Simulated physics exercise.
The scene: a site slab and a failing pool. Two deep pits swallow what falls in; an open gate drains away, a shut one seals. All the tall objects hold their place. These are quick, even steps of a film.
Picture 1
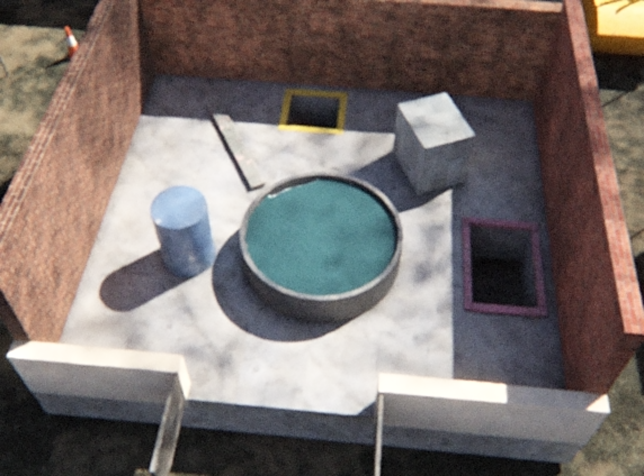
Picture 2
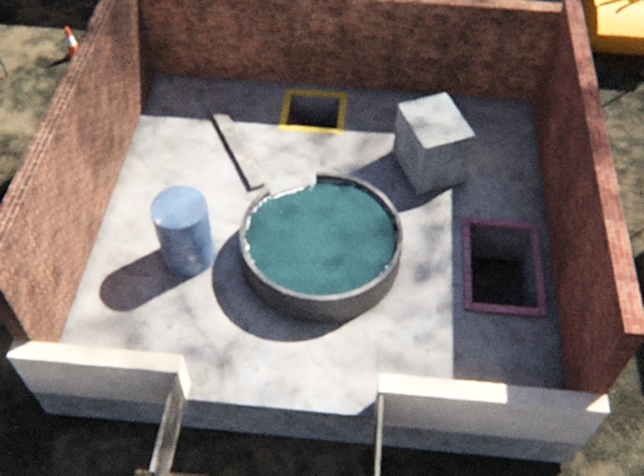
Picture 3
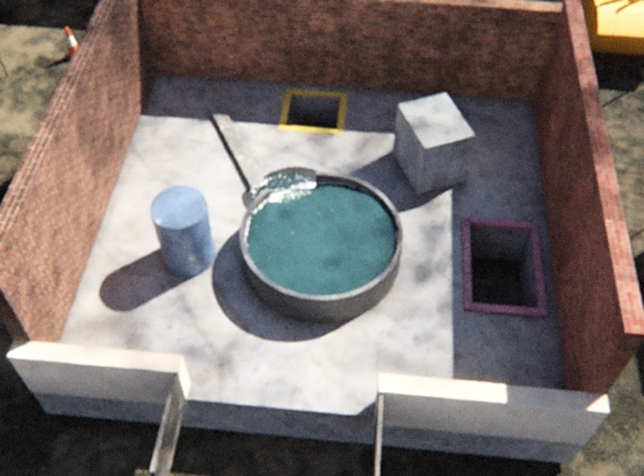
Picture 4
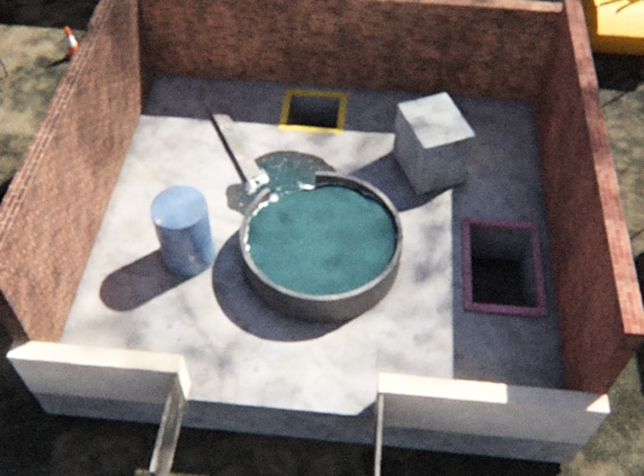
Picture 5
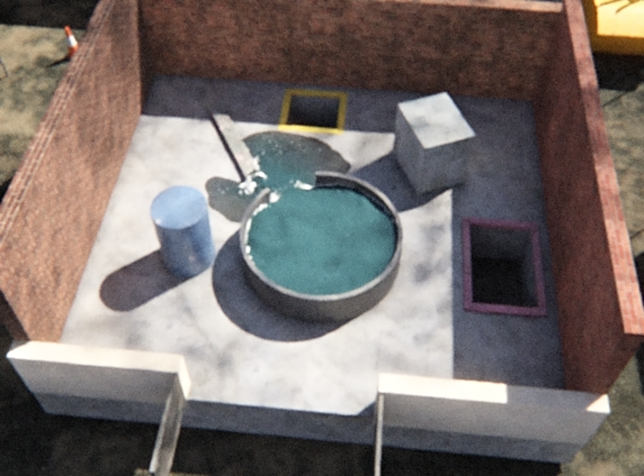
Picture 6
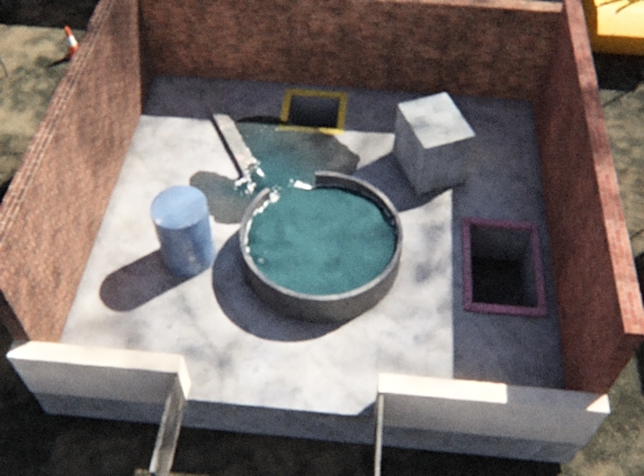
Teal water breaking out of a round pool's far side and spreading across a pale walled slab, past a low plank.
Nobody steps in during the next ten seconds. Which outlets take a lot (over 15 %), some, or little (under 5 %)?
One by one: The gate takes under 5 %; the pink pit takes under 5 %; the yellow pit takes over 15 %.
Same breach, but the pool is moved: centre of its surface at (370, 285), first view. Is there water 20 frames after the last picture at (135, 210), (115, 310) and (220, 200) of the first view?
In turn: Under water, no water, wet.
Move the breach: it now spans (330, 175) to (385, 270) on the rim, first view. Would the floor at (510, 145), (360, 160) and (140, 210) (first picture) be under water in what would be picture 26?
As listed: Flooded, flooded, clear.
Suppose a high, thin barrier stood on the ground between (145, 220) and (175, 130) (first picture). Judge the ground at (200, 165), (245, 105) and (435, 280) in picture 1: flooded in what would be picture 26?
One after the other: Flooded, awash, free of water.
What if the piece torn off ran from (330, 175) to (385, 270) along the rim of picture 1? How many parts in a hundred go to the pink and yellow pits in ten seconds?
In per cent: Pink 30, yellow 15.
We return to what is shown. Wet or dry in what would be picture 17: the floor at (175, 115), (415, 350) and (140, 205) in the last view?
In turn: Flooded, dry, flooded.
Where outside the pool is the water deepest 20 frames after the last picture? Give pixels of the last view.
At about (165, 77).
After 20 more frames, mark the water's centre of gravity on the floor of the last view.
Close to (277, 200).
A moment on, water covers 20 % of the floor; the gate 0 %, the pink pit 0 %, the yellow pit 2 %.
Next, water covers 30 % of the floor; the gate 0 %, the pink pit 0 %, the yellow pit 5 %.
Then, water covers 35 % of the floor; the gate 0 %, the pink pit 0 %, the yellow pit 10 %.
Later, water covers 45 % of the floor; the gate 0 %, the pink pit 0 %, the yellow pit 18 %.
In the end, water covers 65 % of the floor; the gate 2 %, the pink pit 0 %, the yellow pit 27 %.
